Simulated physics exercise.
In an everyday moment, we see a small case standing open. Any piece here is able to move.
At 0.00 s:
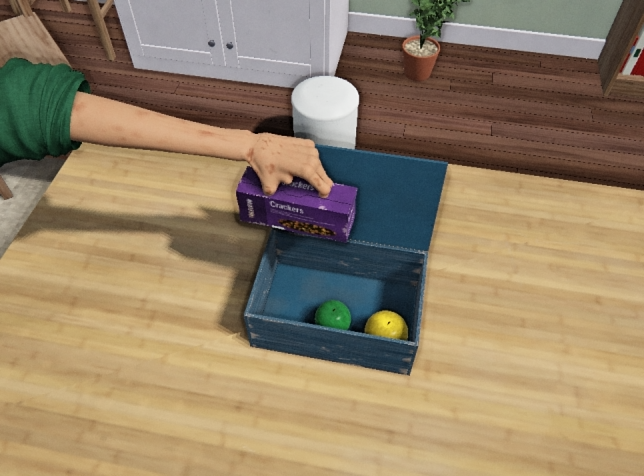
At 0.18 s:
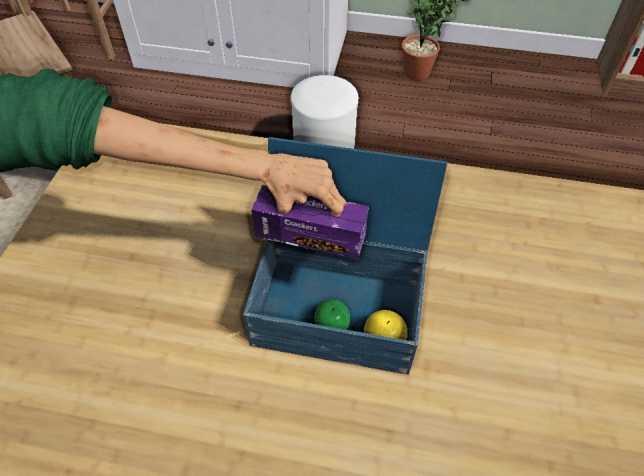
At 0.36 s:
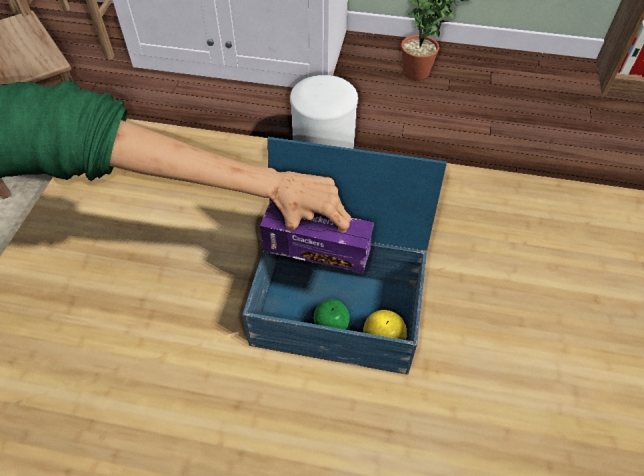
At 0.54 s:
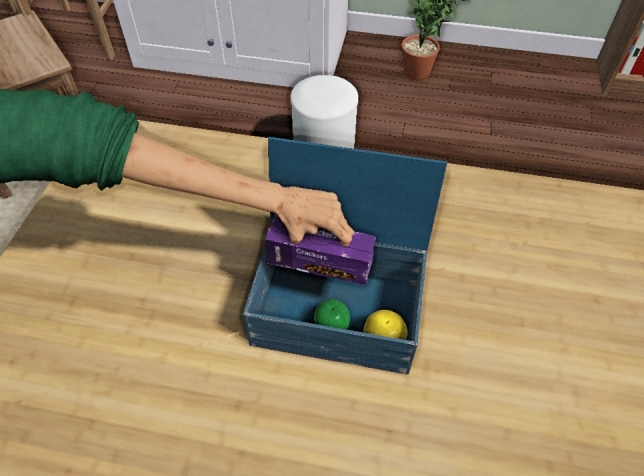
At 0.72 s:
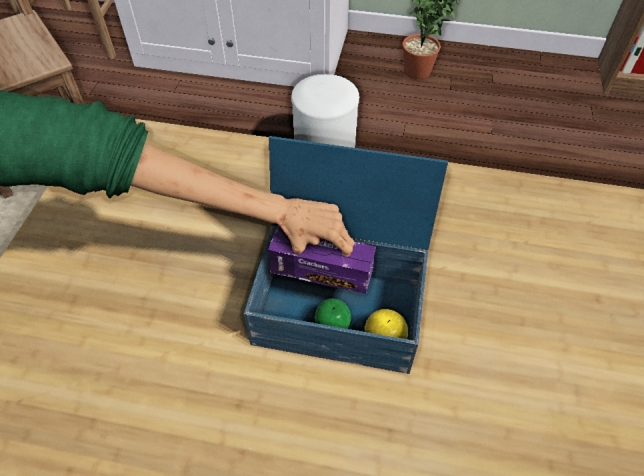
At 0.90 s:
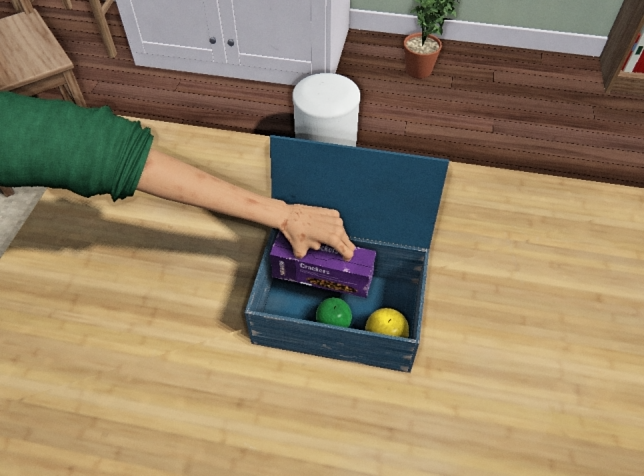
A hand lowering a purple crackers carton into an open blue case beside a green apple and a yellow fruit.
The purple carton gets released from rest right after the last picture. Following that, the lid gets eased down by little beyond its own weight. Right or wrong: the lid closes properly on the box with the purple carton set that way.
Right.
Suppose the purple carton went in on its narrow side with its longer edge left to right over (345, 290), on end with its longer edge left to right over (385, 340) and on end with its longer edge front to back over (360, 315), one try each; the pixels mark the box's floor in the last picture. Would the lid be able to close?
Going in order, the lid comes down all the way, then is left partly open, then comes down all the way.
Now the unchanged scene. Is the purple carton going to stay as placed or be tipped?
Simply put, the purple carton remains unturned.
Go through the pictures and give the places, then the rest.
The first picture shows on its way; purple carton (297, 205); green apple (333, 319).
The second picture shows on its way; purple carton (310, 222); green apple (332, 318).
The third picture shows on its way; purple carton (317, 237); green apple (332, 318).
The fourth picture shows on its way; purple carton (320, 250); green apple (332, 318).
The fifth picture shows on its way; purple carton (322, 260); green apple (333, 317).
The sixth picture shows in place under the hand; purple carton (323, 265); green apple (334, 316).
By 2.10 s, lid starting down; purple carton moved a little near (327, 280); green apple moved a little.
By 2.80 s, lid 37° above the rim; purple carton moved a little near (327, 280); green apple moved a little.
When it is over (3.7 s), lid shut; moved from the start, purple carton; the other 2 as before. End places, in pixels of the last picture, purple carton near (327, 280).
